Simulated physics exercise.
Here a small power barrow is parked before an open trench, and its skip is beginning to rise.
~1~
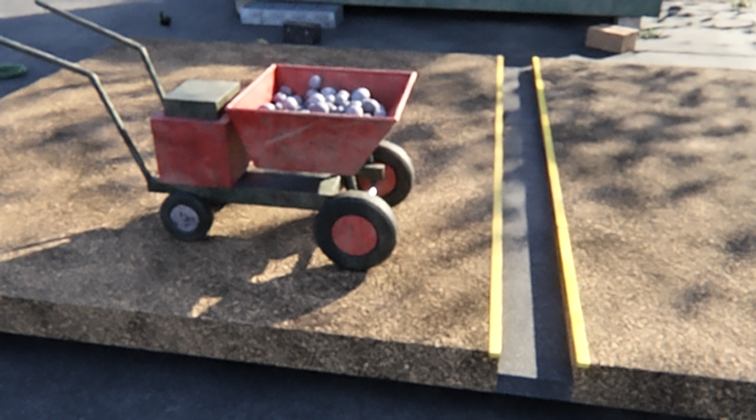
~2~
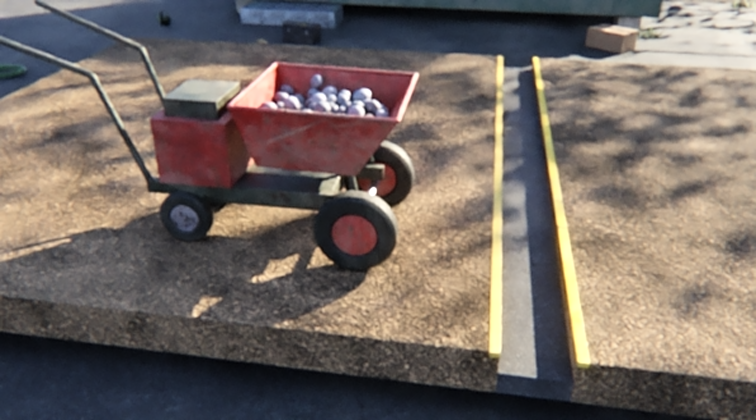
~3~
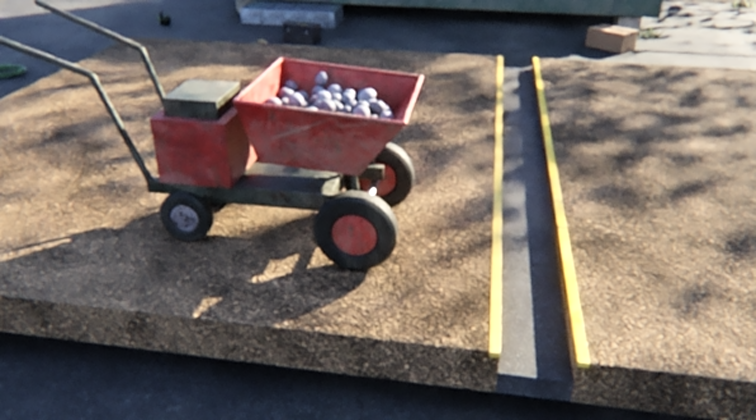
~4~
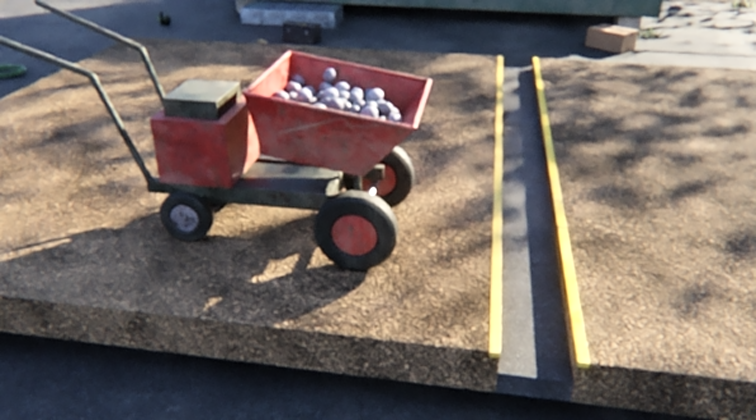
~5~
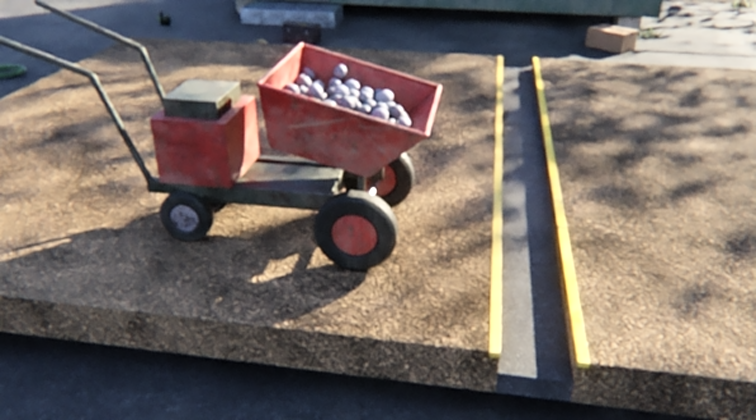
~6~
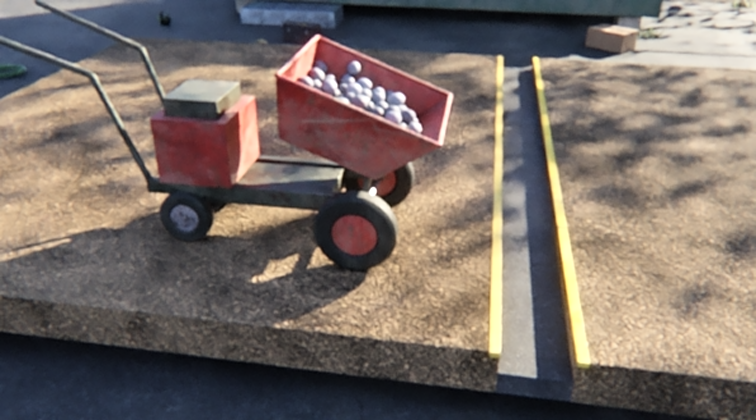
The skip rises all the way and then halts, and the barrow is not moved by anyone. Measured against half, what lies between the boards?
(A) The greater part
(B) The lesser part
The answer is A.
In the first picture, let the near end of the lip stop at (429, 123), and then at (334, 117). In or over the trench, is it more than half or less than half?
Well, the first try gives the bigger portion, and the second gives a smaller portion.
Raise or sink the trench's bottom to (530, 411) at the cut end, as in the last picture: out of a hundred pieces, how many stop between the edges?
About 100 %.
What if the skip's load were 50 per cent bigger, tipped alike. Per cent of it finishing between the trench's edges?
Something near 60 percent of it.
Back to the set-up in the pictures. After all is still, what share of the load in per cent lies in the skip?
Share in the skip: Around 10 %.
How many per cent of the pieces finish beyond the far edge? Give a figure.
It comes to close to 0 %.
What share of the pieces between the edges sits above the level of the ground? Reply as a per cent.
Roughly 30 %.
Just after the last frame, skip tipped steeply; every one in the skip.
A moment on, skip tipped right over; the larger part in the skip; about a tenth short of the trench; about a tenth in or heaped over the trench; just a few falling.
Further on, skip tipped right over; roughly a quarter in the skip; about a tenth short of the trench; roughly two thirds in or heaped over the trench; just a few beyond it.
When it is over, skip tipped right over; about a tenth in the skip; about a tenth short of the trench; the larger part in or heaped over the trench; just a few beyond it.
